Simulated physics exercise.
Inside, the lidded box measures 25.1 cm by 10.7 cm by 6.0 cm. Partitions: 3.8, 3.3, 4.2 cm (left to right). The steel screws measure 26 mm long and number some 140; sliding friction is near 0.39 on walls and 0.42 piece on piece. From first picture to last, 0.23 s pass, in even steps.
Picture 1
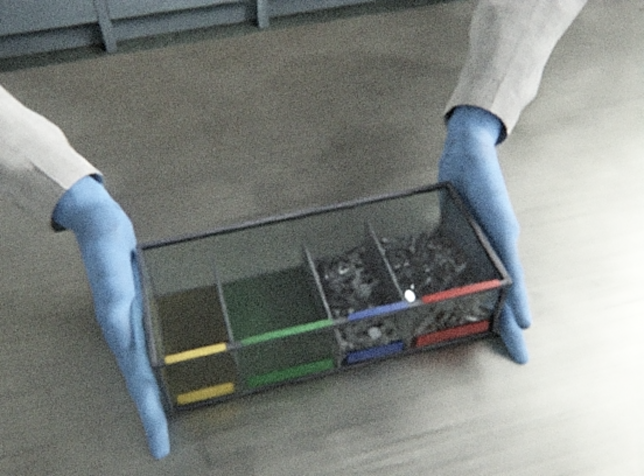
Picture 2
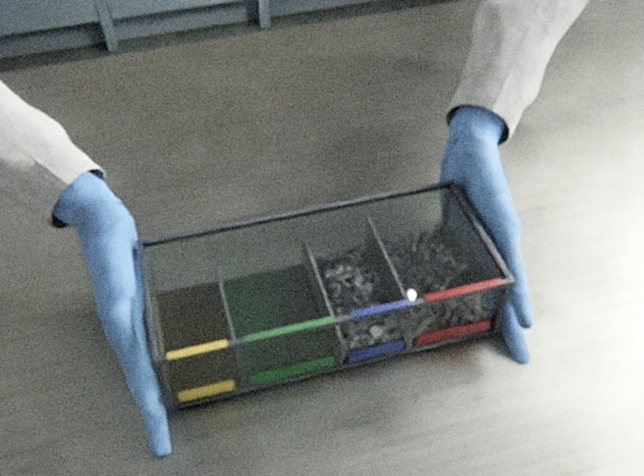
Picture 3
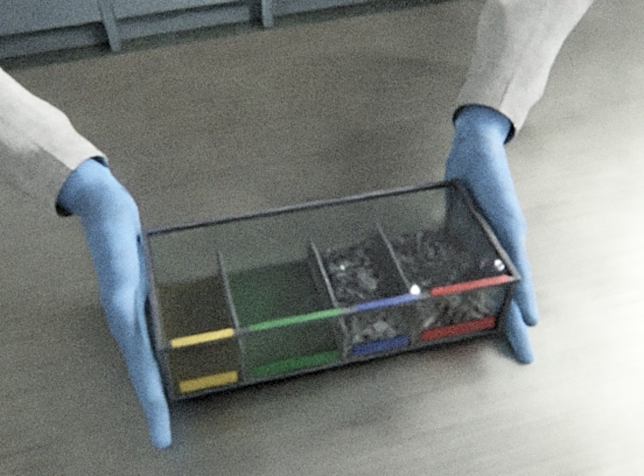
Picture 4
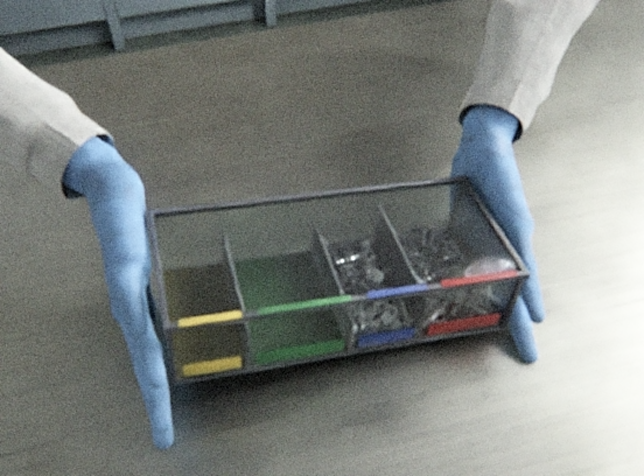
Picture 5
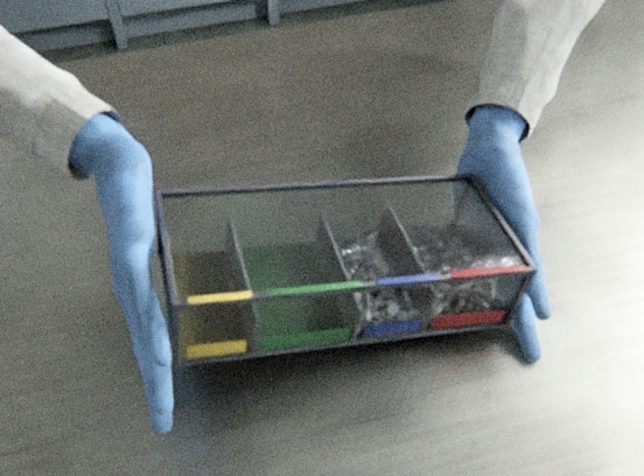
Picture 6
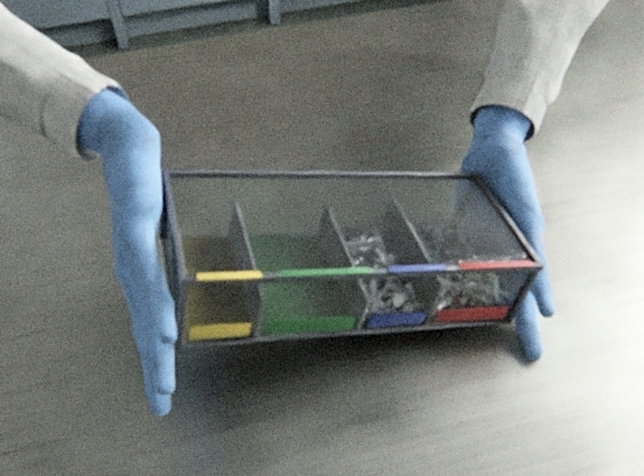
Above a grey floor, two blue-gloved hands hold a clear box with yellow, green, blue and red markings, small metallic pieces filling its two right-hand compartments. The left hand gradually raises its end while the right hand stays nearly still, and the box turns from its slant to nearly level across the view.
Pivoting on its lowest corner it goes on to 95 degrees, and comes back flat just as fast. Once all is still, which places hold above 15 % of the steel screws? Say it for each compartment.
Red above, blue above, green below, yellow below.
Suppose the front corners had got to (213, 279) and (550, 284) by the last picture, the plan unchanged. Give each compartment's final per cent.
Red 75, blue 25, green 0, yellow 0.
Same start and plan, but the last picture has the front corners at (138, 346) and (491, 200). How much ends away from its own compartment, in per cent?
In that case some 55 per cent.
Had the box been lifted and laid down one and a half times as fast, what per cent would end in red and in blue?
Then: Red 80, blue 20.
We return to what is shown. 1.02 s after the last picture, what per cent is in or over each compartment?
Red 60, blue 40, green 0, yellow 0.
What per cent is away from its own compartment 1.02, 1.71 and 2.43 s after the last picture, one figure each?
About 0, 10, 10.
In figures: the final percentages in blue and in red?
Blue 30, red 70.
Then, 1.02 s after the last picture, tilt 95 degrees; red 60 %, blue 40 %.
Then, 1.71 s after the last picture, tilt 42 degrees; red 70 %, blue 30 %.
Then, 2.43 s after the last picture, tilt 0 degrees; red 70 %, blue 30 %.
In the end, red 70 %, blue 30 %, green 0 %, yellow 0 %.
